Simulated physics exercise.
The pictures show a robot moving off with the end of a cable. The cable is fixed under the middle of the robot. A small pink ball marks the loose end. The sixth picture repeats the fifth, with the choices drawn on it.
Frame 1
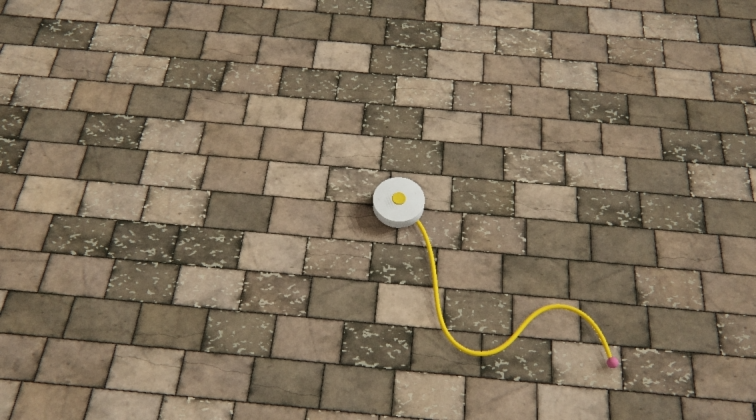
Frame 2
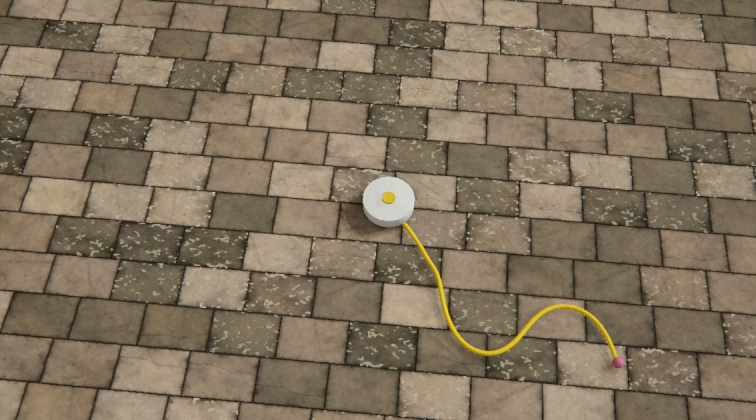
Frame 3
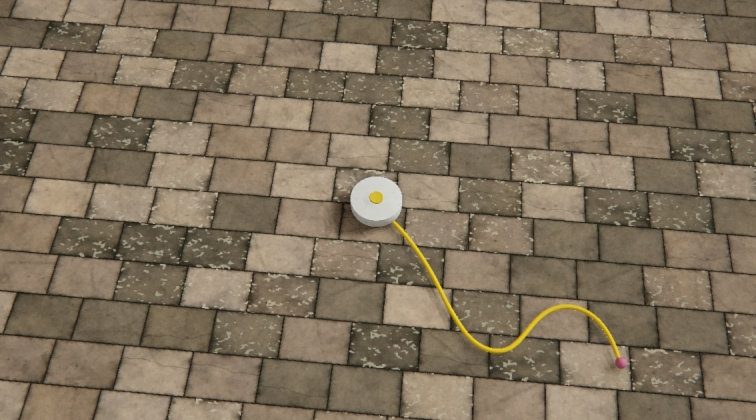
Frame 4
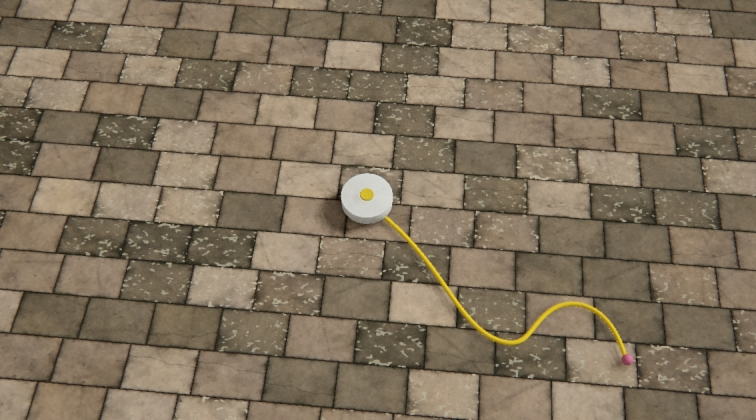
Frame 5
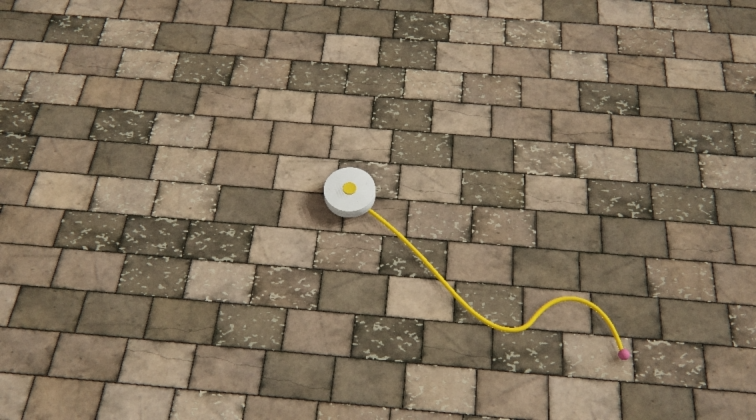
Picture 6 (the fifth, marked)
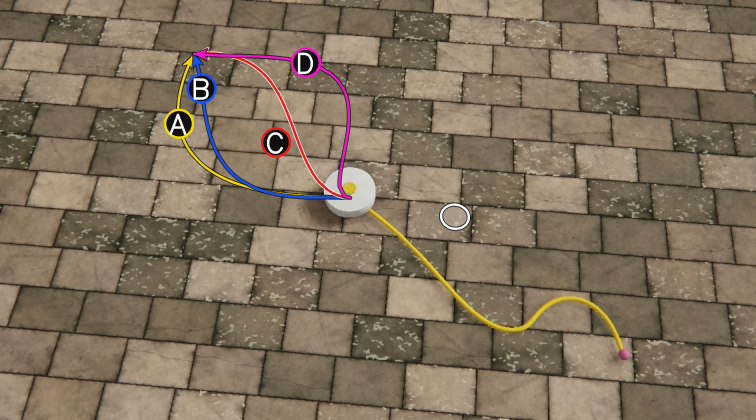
A white round robot slides slowly left across paving stones, pulling a curved yellow cable behind it.
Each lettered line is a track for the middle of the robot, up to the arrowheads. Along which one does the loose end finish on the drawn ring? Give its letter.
Route D brings it to the ring.
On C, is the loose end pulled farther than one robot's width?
Yes.
On the copy, A from (350, 198) via (204, 166) to (193, 55); B from (350, 198) via (220, 158) to (194, 54); C from (350, 198) via (285, 108) to (196, 54); D from (350, 198) via (334, 77) to (194, 54); the ring at (455, 217).
On D. First, robot (348, 101), middle of the cable (444, 230), free end (599, 329).
Then, robot (270, 52), middle of the cable (389, 149), free end (505, 263).
Finally, robot (192, 49), middle of the cable (330, 120), free end (455, 214); the free end is on the ring.
By contrast, A leaves the free end at (414, 250); B leaves the free end at (422, 250); C leaves the free end at (441, 232).
